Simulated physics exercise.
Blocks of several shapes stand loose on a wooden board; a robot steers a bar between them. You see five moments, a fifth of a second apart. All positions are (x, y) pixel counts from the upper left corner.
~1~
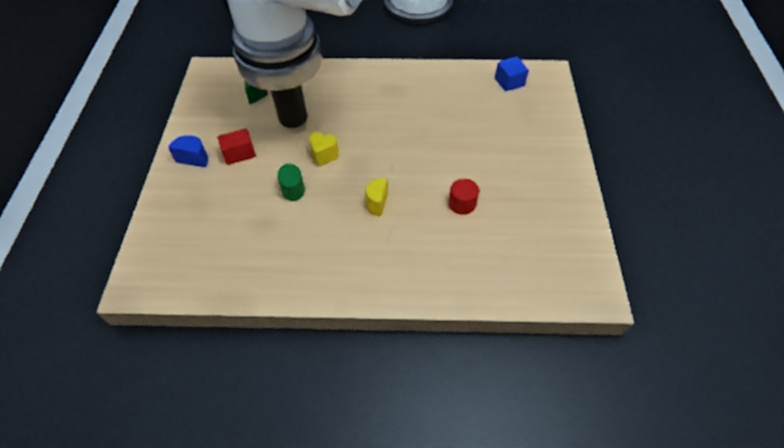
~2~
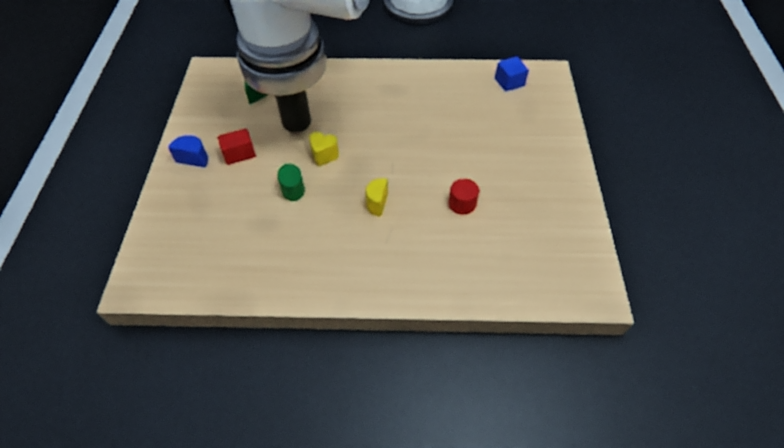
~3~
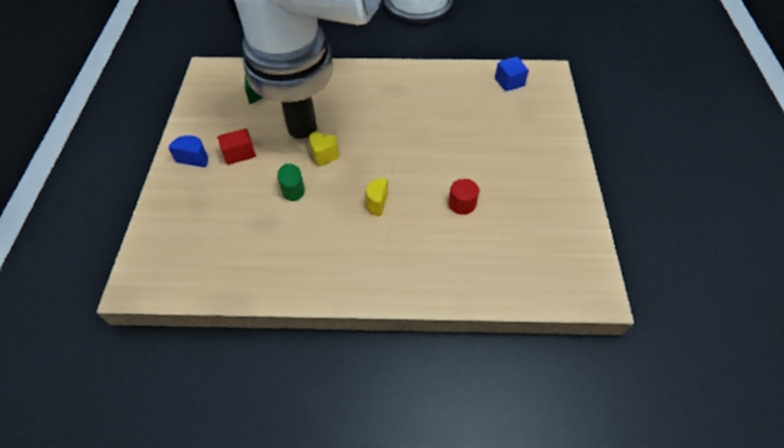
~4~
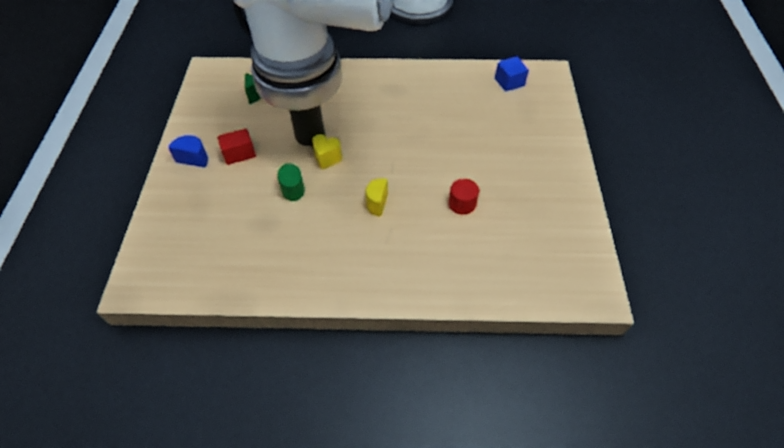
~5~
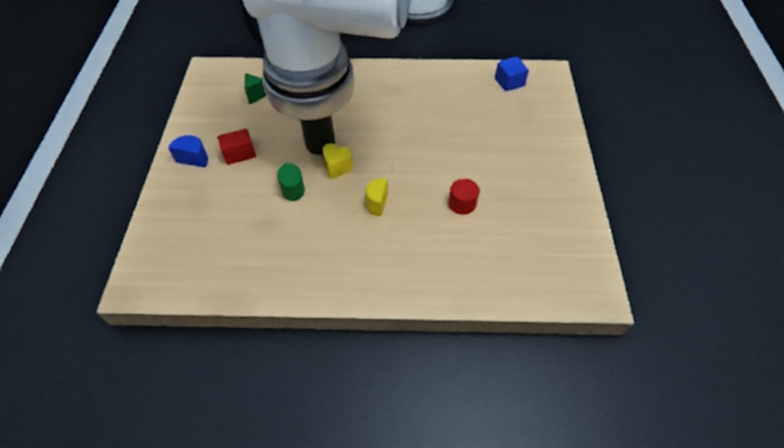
A robot arm with a dark bar at its lower end moves over the upper left of a pale wooden board on a dark surface, seen from a fixed view above. Around it lie blue, red, green and yellow blocks, with a red one right of centre and a blue one at upper right. The bar slides down and rightward, reaches the yellow heart-shaped block and nudges it slightly the same way, while the other blocks stay still.
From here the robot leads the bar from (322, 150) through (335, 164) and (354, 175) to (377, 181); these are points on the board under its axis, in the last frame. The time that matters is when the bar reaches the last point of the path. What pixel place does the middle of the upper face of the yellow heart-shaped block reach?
It ends at (390, 189).
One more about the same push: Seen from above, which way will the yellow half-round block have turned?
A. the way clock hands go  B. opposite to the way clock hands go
I choose A.
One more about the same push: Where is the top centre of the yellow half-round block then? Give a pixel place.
Near (392, 207).
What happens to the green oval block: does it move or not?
It stays put.
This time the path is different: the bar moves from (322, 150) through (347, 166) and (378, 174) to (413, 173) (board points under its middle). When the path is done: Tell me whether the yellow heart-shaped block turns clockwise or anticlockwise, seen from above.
Turns clockwise.
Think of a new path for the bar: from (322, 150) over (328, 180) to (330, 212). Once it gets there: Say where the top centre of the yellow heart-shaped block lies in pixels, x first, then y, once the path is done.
Its top face will be centred at roughly (353, 176).
On the path given first. One third of the way, bar (335, 158); yellow heart-shaped block (351, 168).
Two thirds of the way, bar (353, 169); yellow heart-shaped block (370, 180); yellow half-round block (383, 195), turned 25° clockwise.
At the end, bar (377, 175); green oval block still; yellow heart-shaped block (390, 189), turned 25° clockwise; yellow half-round block (392, 207), turned 65° clockwise.
